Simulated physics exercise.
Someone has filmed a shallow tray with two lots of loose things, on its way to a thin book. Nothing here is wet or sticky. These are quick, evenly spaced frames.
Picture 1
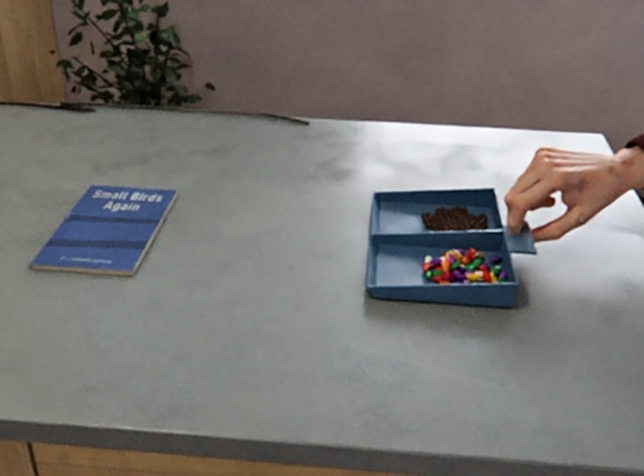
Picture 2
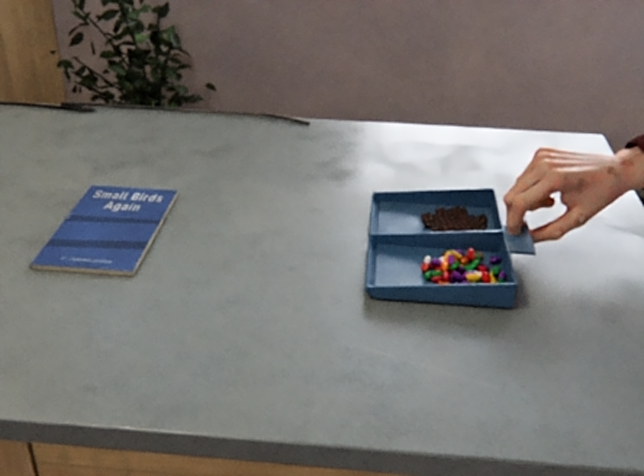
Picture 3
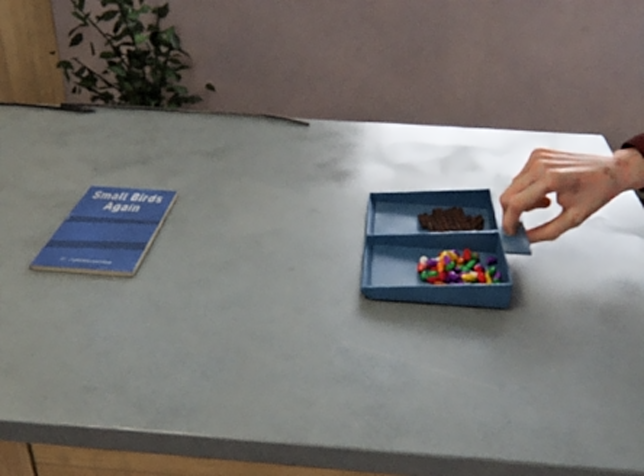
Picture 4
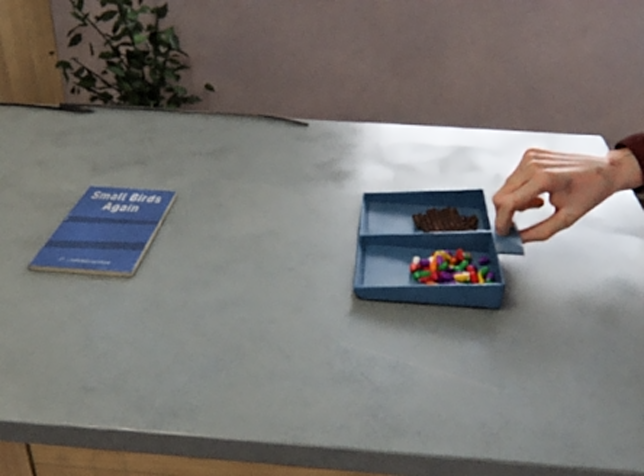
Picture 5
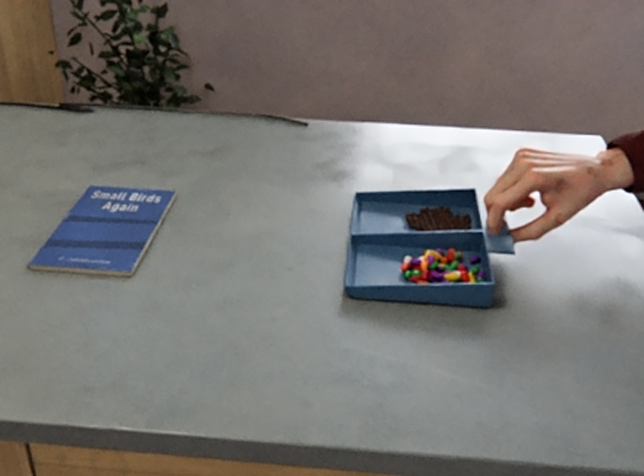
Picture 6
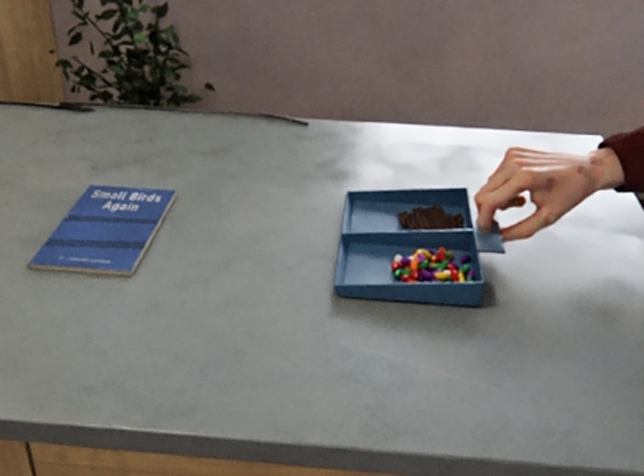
A hand slid a shallow blue tray, holding colorful jelly beans in front and small dark brown bits behind, a short way left across a gray counter, while a thin blue book lay still.
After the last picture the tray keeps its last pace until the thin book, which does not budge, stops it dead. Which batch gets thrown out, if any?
Here the front batch remains inside, and the back batch remains inside.
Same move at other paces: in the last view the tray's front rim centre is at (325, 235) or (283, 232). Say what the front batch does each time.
In the first try it keeps within its part; in the second it keeps within its part.
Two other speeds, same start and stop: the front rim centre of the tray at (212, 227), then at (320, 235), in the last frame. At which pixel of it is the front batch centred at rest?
First near (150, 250), then near (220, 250).
Then, 0.52 s past the last view, tray still sliding, front rim near (253, 230); front batch all inside; back batch all inside.
Then, 1.13 s past the last view, tray stopped at the thin book; front batch all inside; back batch all inside.
Then, 1.34 s past the last view, tray stopped at the thin book; front batch all inside; back batch all inside, moved towards the front rim.
Finally, tray stopped at the thin book; front batch all inside; back batch all inside, moved towards the front rim.
